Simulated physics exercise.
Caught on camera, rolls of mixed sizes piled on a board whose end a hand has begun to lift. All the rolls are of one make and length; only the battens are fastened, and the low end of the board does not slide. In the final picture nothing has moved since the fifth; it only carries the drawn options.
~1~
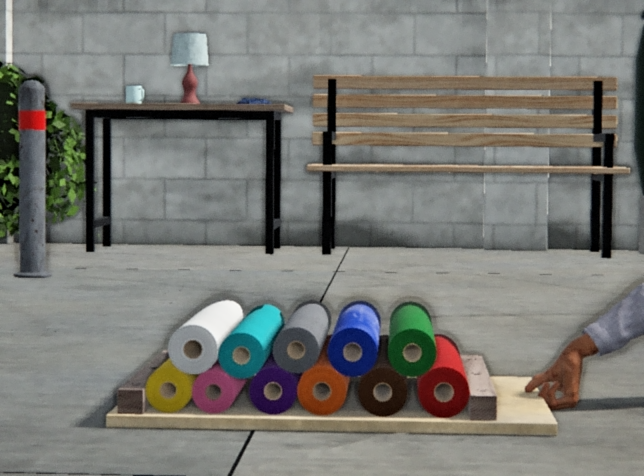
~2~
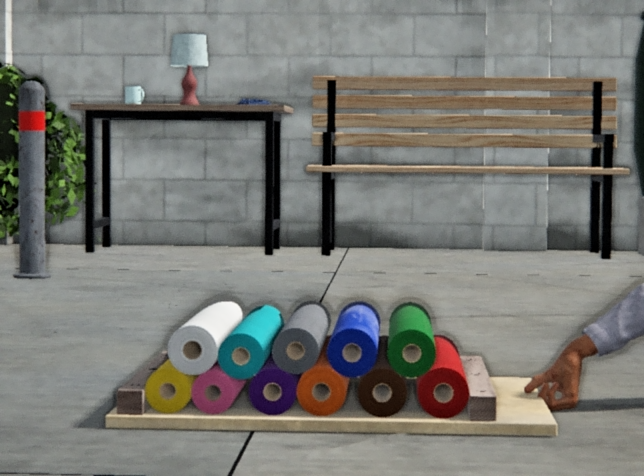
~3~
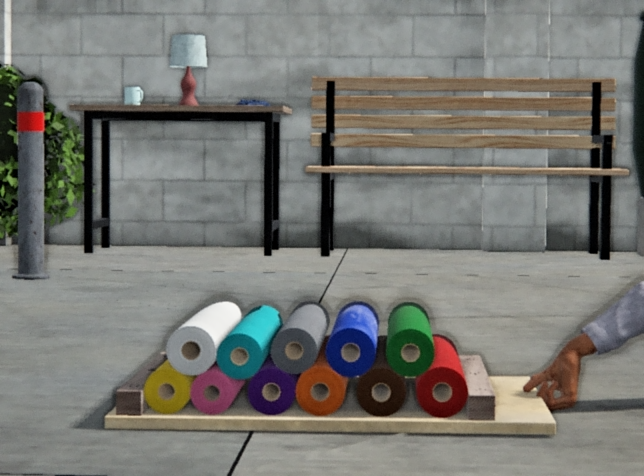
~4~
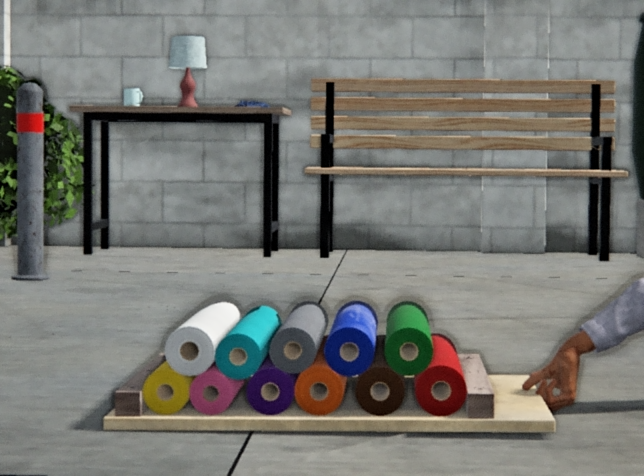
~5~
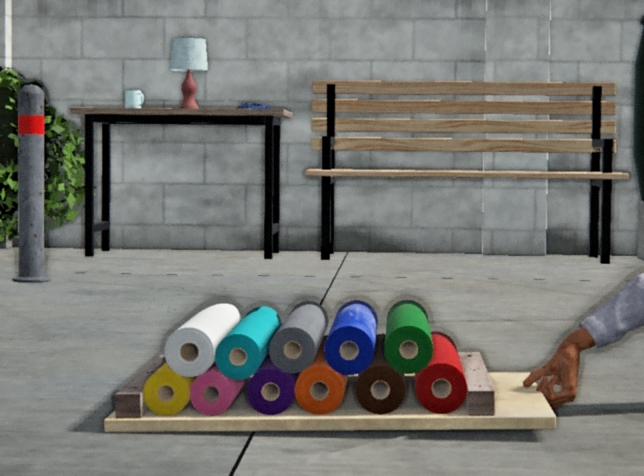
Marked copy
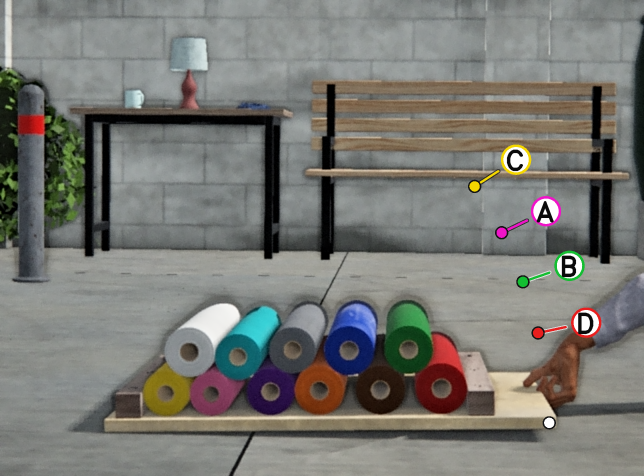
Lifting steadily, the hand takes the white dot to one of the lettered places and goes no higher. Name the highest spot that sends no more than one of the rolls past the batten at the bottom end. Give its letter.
It can be raised to B.
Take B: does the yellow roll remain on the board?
Yes, with B.
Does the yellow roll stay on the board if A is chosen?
Yes, with A.
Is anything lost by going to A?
At A: Yes.
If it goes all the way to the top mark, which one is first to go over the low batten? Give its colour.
First is the white one.
On the marked copy, A at (501, 233); B at (523, 282); C at (475, 187); D at (538, 333); the white dot at (549, 423).
Following B. Soon after the start, board at 14°.
Later, board at 20°.
In the end, board at 20°, one over the low batten (white).
As for the rest, A two over the low batten (white, turquoise); C five over the low batten; D none over the low batten.
